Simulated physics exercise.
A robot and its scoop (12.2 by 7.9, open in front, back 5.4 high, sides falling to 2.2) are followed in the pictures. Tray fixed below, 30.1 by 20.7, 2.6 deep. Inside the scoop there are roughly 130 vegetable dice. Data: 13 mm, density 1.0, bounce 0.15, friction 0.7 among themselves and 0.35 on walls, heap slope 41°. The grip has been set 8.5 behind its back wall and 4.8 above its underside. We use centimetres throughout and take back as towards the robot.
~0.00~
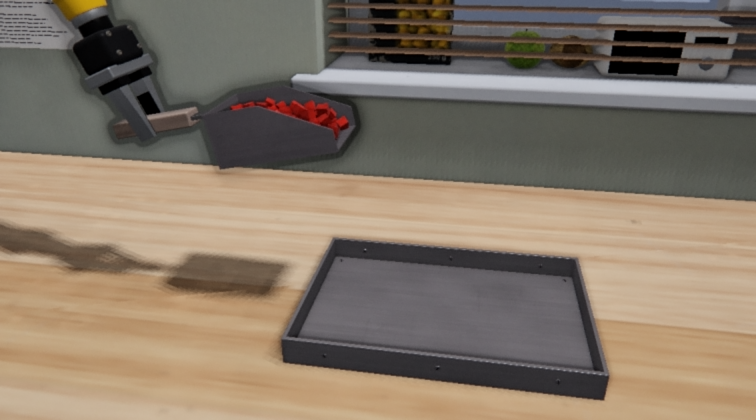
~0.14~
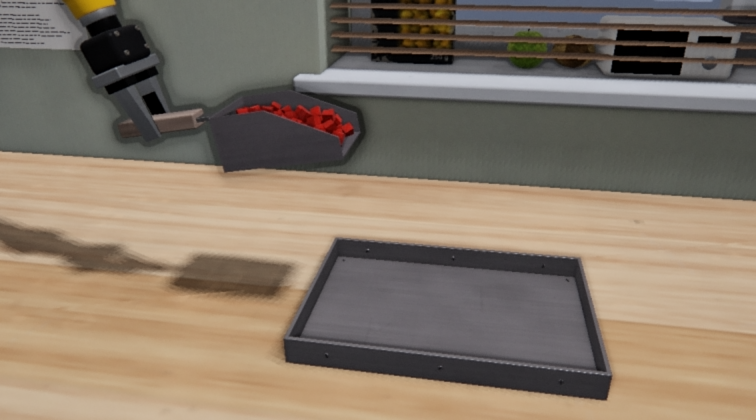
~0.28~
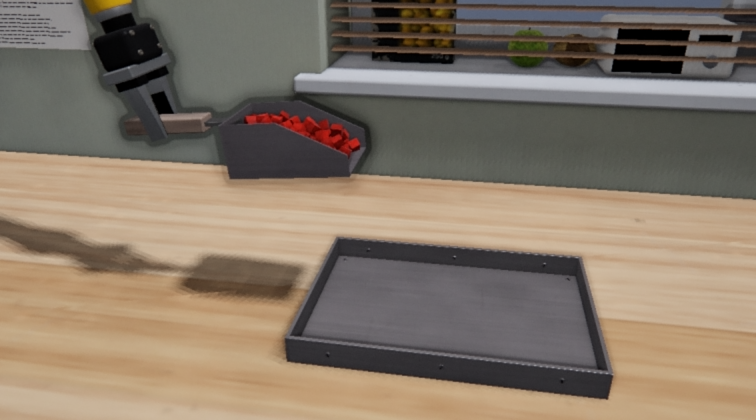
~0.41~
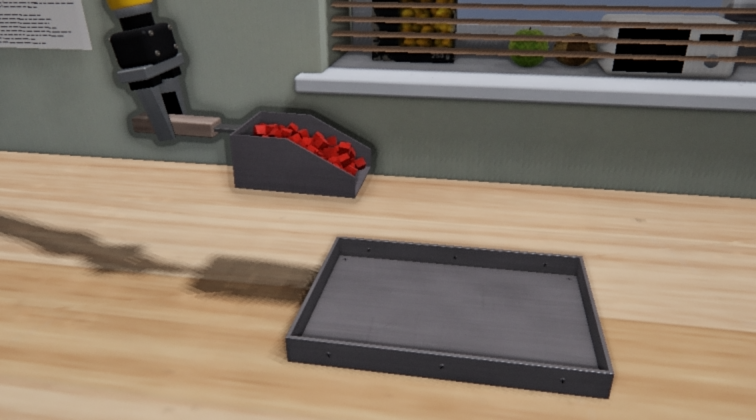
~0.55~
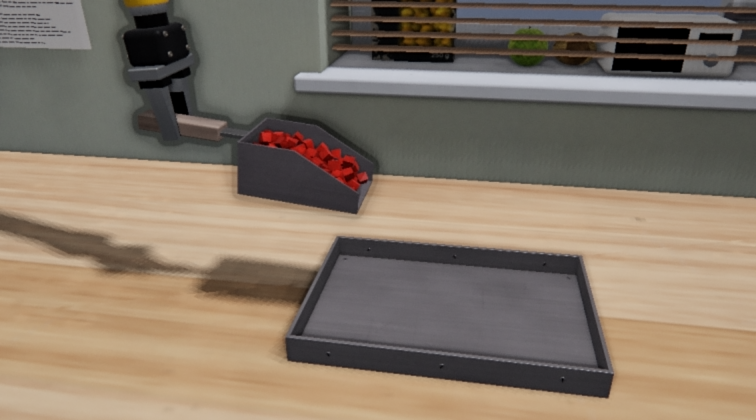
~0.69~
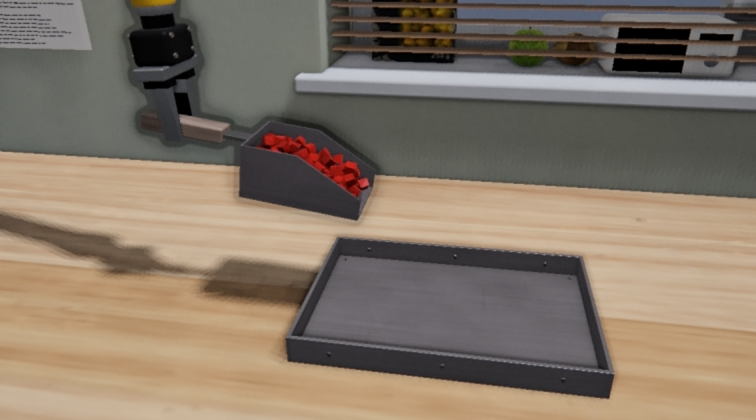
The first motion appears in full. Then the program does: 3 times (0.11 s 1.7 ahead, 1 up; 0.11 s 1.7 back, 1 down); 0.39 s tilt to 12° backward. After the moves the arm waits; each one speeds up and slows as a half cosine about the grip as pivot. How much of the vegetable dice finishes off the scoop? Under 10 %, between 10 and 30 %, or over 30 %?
Over 30 %.
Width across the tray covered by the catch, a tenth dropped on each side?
Width of central eight tenths: Approx. 10 cm.
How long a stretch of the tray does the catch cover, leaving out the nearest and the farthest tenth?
The stretch is around 8 cm.
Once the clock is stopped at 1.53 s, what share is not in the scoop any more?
Roughly 65 percent by that moment.
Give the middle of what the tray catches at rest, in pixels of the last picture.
I'd put it at roughly (409, 302).
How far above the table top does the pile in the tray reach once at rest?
Close to 2.5 cm above the table.
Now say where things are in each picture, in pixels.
The first frame shows the scoop floor at (279, 145), tilted 12° backward; upper third of the load around (273, 117), from x 225 to 345, top at y 105; 129 on the scoop.
The second frame shows the scoop floor at (284, 150), tilted 10° backward; upper third of the load around (278, 122), from x 230 to 350, top at y 110.
The third frame shows the scoop floor at (290, 160), tilted 5° backward; upper third of the load around (276, 131), from x 240 to 355, top at y 120.
The fourth frame shows the scoop floor at (295, 173), tilted 1° forward; upper third of the load around (280, 144), from x 245 to 360, top at y 130.
The fifth frame shows the scoop floor at (298, 183), tilted 6° forward; upper third of the load around (282, 154), from x 250 to 360, top at y 135.
The sixth frame shows the scoop floor at (299, 187), tilted 8° forward; upper third of the load around (284, 158), from x 250 to 365, top at y 140; 129 on the scoop.
After 1.11 s, tilted 8° forward, highest piece 17 above the table; 90 on the scoop, 17 in the tray, 22 in flight or on a rim.
After 1.53 s, level, highest piece 19 above the table; 79 in the tray, 48 on the scoop, 2 in flight or on a rim.
After 1.94 s, tilted 12° backward, highest piece 23 above the table; 81 in the tray, 48 on the scoop.
After 2.99 s, tilted 12° backward, highest piece 23 above the table; 81 in the tray, 48 on the scoop.
In the end, 81 in the tray, 48 on the scoop. That is 63 % off the scoop.
